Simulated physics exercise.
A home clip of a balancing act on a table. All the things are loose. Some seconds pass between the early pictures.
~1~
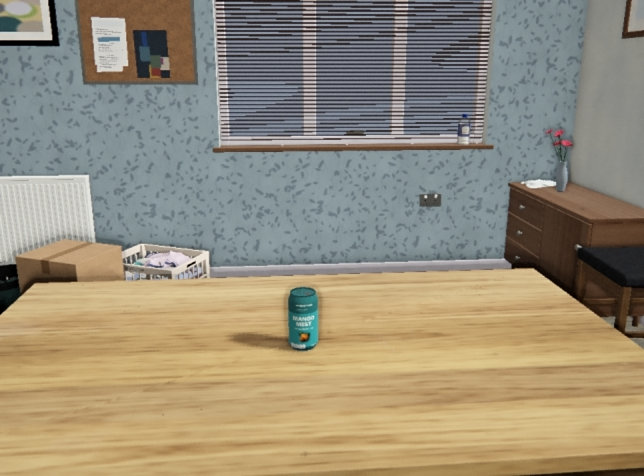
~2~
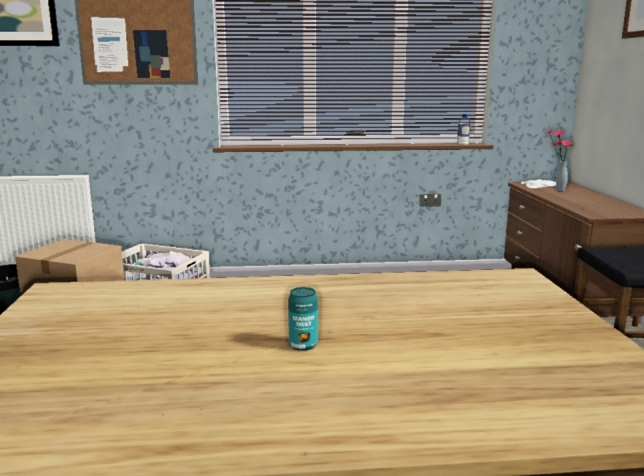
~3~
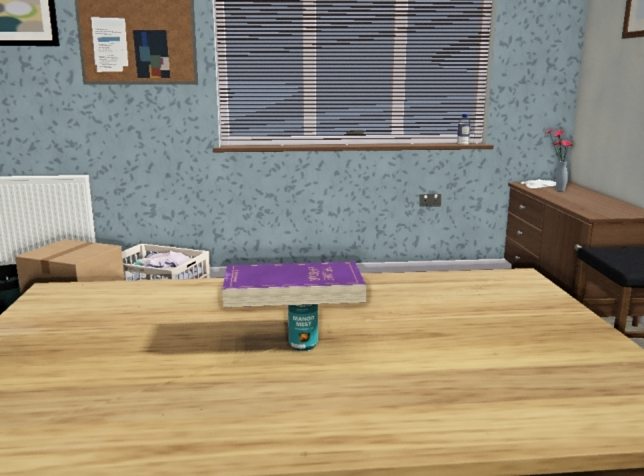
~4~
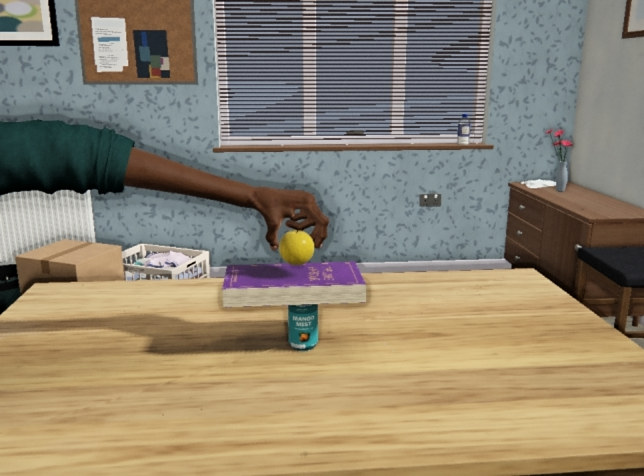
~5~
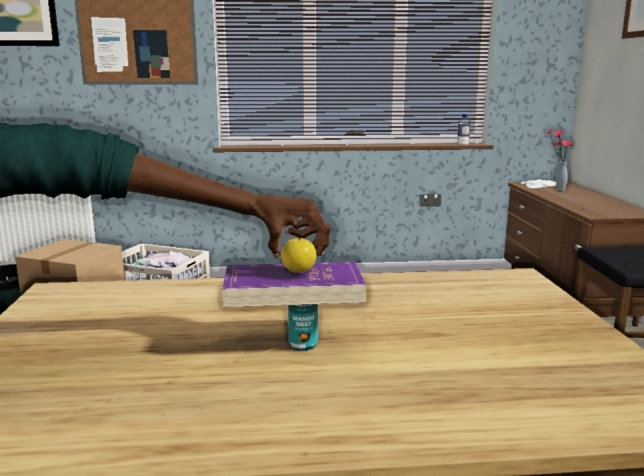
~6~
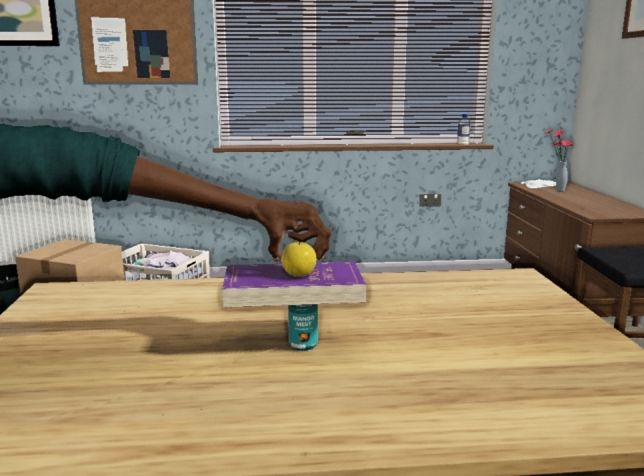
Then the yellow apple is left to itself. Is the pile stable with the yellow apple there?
As it turns out, it keeps its balance.
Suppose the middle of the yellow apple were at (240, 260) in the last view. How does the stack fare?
Then it loses its balance.
Then, 0.20 s after the last picture, nothing has stirred.
Then, 0.50 s after the last picture, yellow apple resting near (298, 260).
At rest, all 3 in place. Seen from the same camera at the end, yellow apple near (298, 260). The stack holds.
